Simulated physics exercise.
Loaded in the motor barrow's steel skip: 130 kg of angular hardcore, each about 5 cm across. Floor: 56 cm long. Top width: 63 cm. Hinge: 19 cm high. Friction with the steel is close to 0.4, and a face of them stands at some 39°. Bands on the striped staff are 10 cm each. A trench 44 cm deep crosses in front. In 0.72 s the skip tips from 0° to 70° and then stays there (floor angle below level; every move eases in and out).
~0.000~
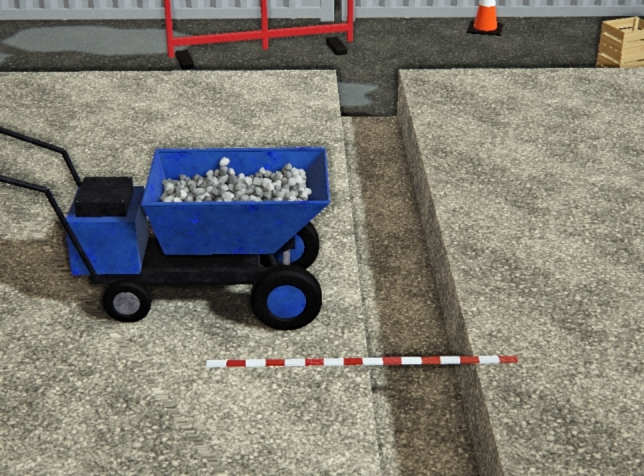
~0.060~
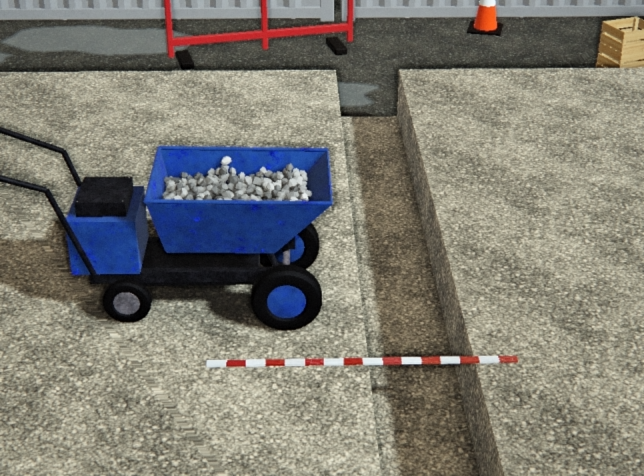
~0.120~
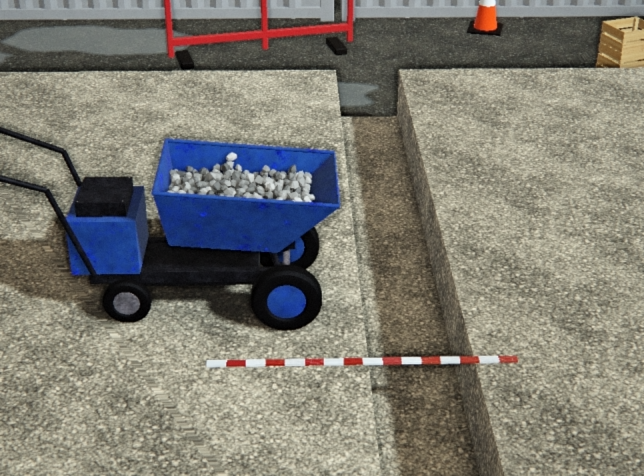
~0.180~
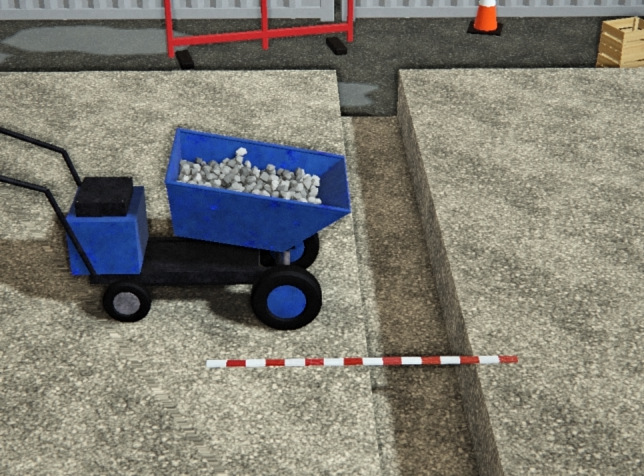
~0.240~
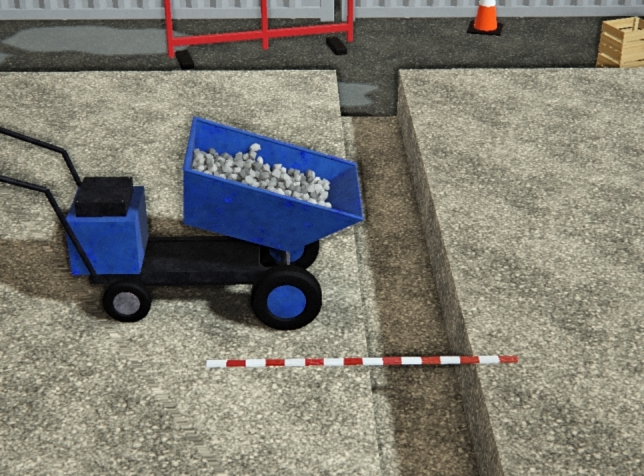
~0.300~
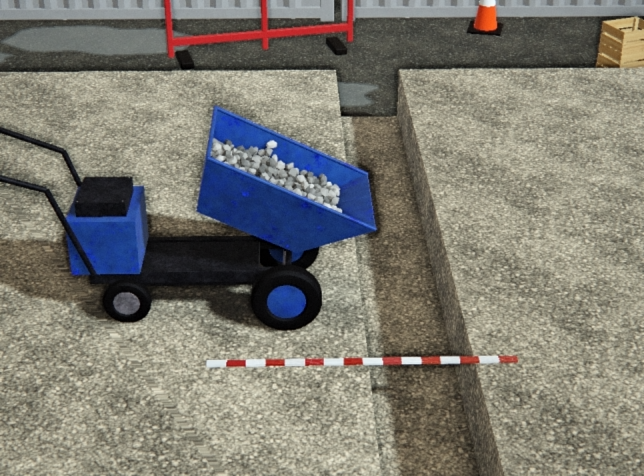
The clip shows a blue motor barrow loaded with grey stones standing beside a trench with a red-and-white striped staff across it, as its skip tilts steadily forward, the rear rising and the lip lowering to the right.
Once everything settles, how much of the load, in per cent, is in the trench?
Once it settles, about 87 per cent of the load is there.
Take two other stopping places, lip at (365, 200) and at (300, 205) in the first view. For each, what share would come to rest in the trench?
Result: Close to 50 then close to 100 per cent.
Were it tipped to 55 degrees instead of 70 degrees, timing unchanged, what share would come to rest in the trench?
Share in trench: Approx. 30%.
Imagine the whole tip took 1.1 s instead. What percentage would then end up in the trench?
Roughly 95% would finish there.
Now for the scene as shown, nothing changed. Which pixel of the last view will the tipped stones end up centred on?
The middle should be near (429, 348).
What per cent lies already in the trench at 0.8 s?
Some 20 per cent.
After 0.5 s the floor is at 59°; 100 % in the skip; the foremost stones are at (383, 249).
After 0.8 s the floor is at 70°; 82 % in the skip, 18 % in the trench; the foremost stones are at (456, 323).
After 1.2 s the floor is at 70°; 29 % in the skip, 57 % in the trench, 13 % past the trench; the foremost stones are at (554, 309).
After 3.1 s the floor is at 70°; 0 % in the skip, 87 % in the trench, 13 % past the trench; the foremost stones are at (592, 288).
